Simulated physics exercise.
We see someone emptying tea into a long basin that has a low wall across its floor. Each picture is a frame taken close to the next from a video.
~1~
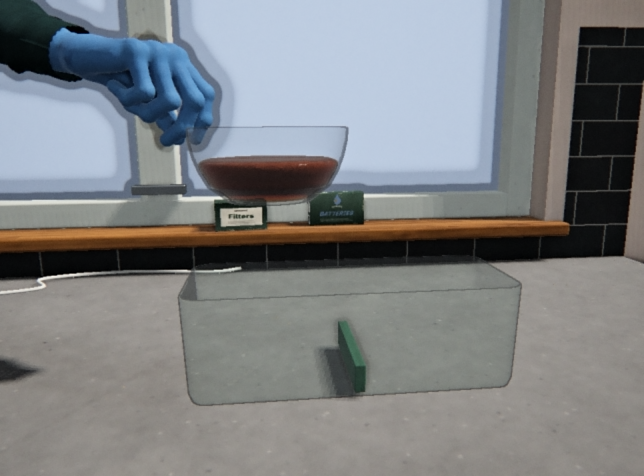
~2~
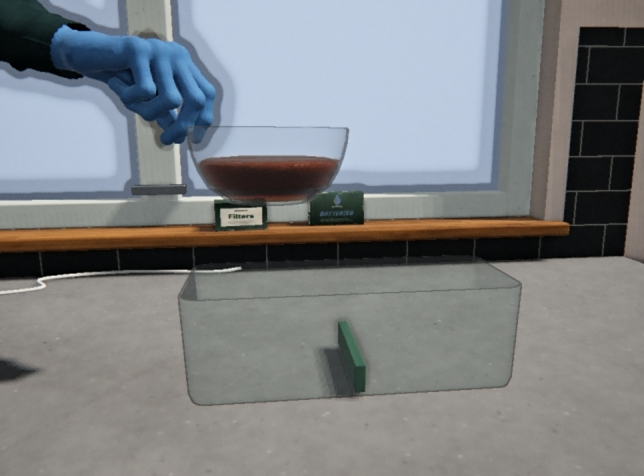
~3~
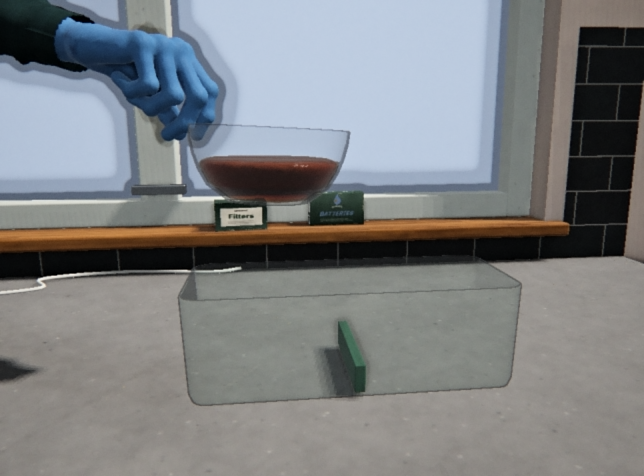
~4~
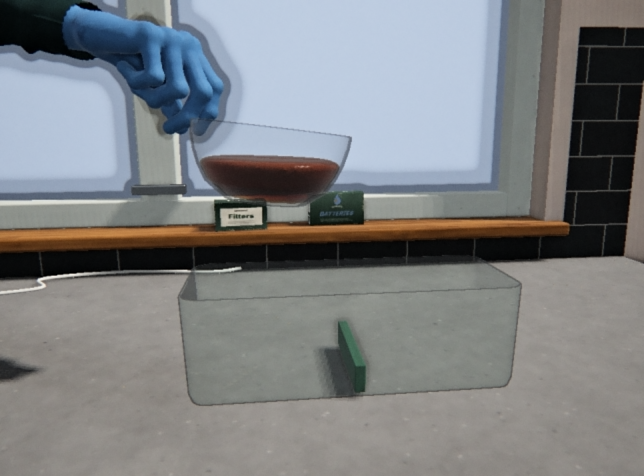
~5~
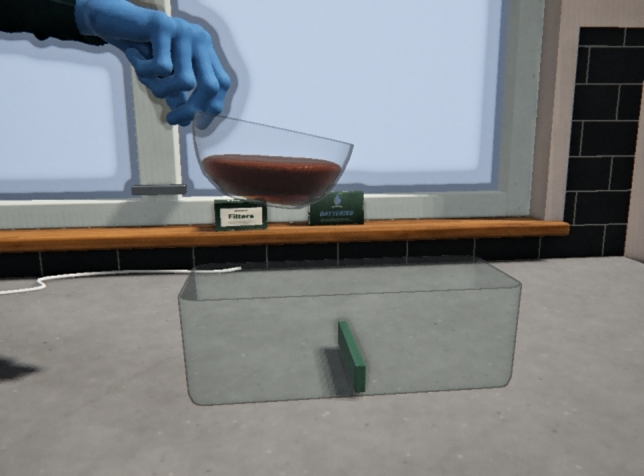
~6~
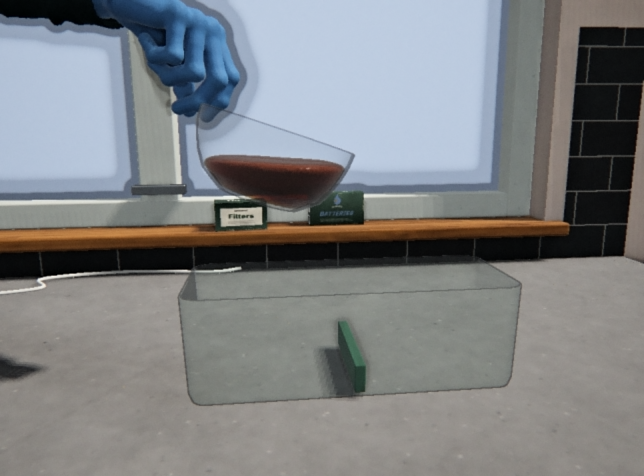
A blue-gloved hand gradually tilting a glass bowl of reddish-brown liquid to the right above a clear basin with a green divider.
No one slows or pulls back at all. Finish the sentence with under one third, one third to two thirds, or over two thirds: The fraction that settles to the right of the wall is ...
The fraction that settles to the right of the wall is over two thirds.
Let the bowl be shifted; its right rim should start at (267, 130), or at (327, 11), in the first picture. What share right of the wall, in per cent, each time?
10 and 75 in a hundred.
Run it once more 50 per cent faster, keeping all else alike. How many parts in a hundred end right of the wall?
Roughly 65 %.
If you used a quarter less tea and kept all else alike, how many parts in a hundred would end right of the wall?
Estimate: Around 70 per cent.
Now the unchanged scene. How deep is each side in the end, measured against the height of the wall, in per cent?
Left near 20; right near 60.
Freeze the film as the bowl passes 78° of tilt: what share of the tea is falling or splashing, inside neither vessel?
About 40 per cent.
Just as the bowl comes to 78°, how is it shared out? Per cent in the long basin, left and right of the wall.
Left side: 0 in a hundred; right side: 20 in a hundred.
A moment on, the bowl is tipped on its side and 40 per cent is still to pour, 0 is left of the wall and 22 right of it.
Next, the bowl is tipped right over and 2 per cent is still to pour, 20 is left of the wall and 72 right of it.
Then the bowl is tipped right over and 0 per cent is still to pour, 26 is left of the wall and 73 right of it.
Later the bowl is tipped right over and 0 per cent is still to pour, 26 is left of the wall and 73 right of it.
In the end 26 per cent lies left of the wall, 73 right of it and 1 outside.
